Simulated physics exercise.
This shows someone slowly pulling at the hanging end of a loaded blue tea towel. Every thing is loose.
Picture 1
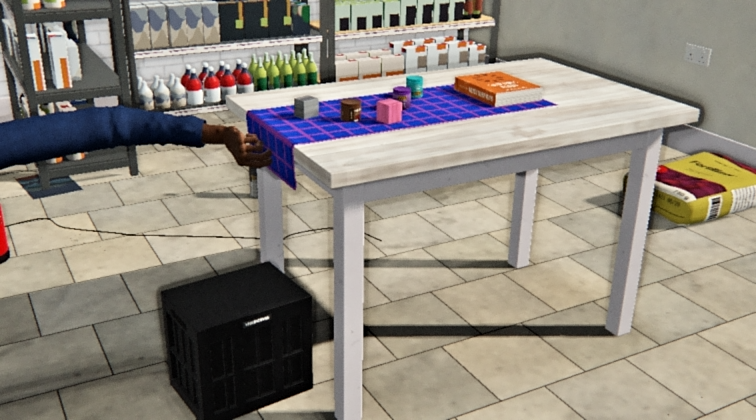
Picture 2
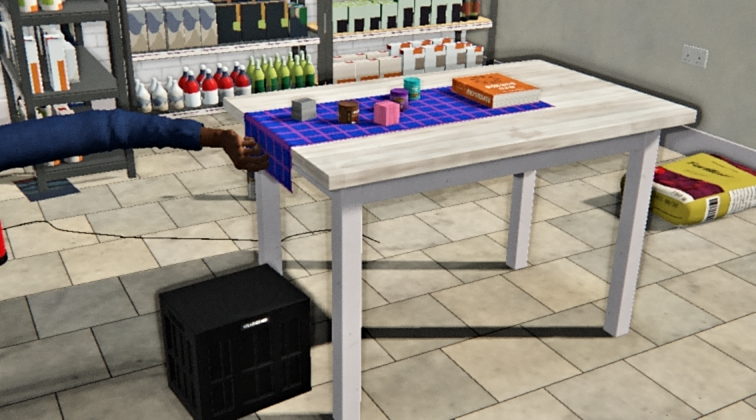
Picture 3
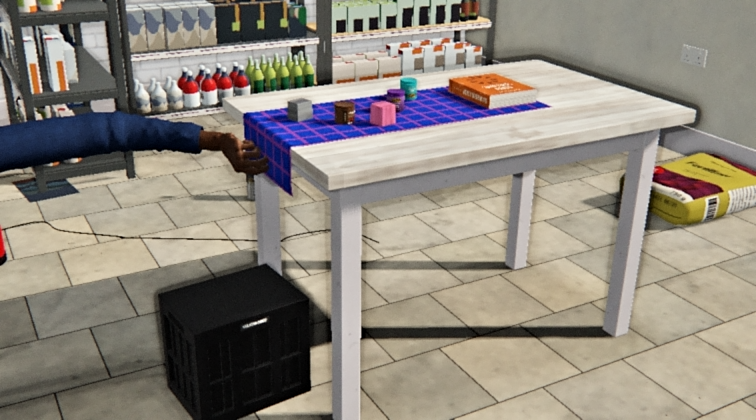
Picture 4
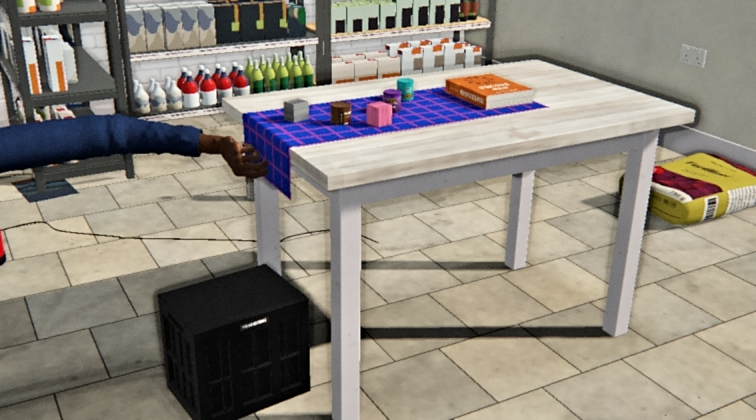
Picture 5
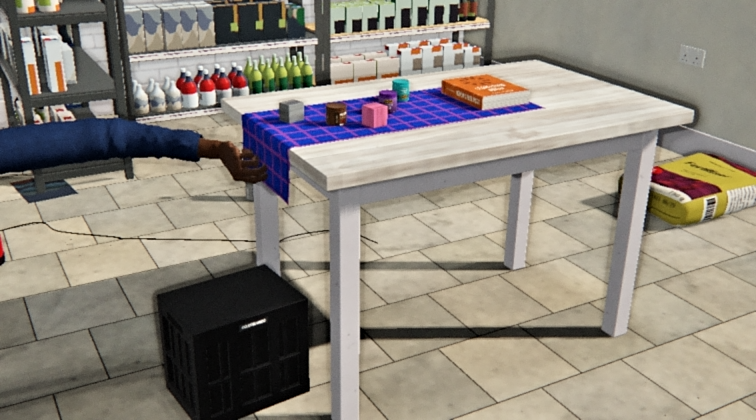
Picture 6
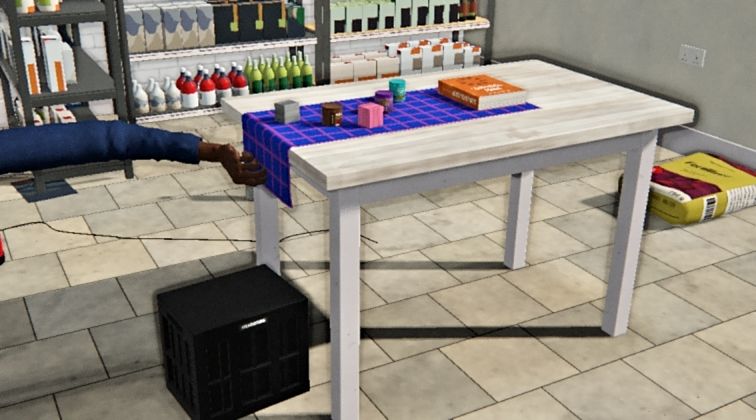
The clip opens on a hand at left gripping the hanging end of a blue checked cloth on a pale table, with small cubes, pots and an orange book resting on it. The hand slowly draws the cloth down, and the objects creep slightly left with it.
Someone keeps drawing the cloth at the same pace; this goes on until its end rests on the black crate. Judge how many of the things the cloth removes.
I'd say the tally of dropped things is a trio in the end.
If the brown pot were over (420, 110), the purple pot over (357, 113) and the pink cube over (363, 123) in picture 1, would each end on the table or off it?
Looking at each one, the brown pot remains in position, the purple pot drops away and the pink cube drops away.
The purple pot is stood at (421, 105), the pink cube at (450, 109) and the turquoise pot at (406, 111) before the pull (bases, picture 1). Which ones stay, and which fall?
Here's how it goes: The purple pot remains in place, the pink cube remains in place and the turquoise pot remains in place.
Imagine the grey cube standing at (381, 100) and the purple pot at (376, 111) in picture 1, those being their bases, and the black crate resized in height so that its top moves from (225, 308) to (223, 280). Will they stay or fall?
The grey cube stays on, the purple pot does not fall.
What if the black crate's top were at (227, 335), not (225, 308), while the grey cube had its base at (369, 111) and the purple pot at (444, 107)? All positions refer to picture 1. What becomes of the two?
Here's what happens: The grey cube leaves its perch, the purple pot remains aboard.
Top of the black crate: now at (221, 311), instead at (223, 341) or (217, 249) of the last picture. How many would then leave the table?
The count would be 4 and then 1.
Soon after, hem near (266, 244); grey cube gone.
Then, hem near (266, 275); grey cube and brown pot gone.
At rest, hem on the crate; grey cube, brown pot and pink cube gone. It carries off three.
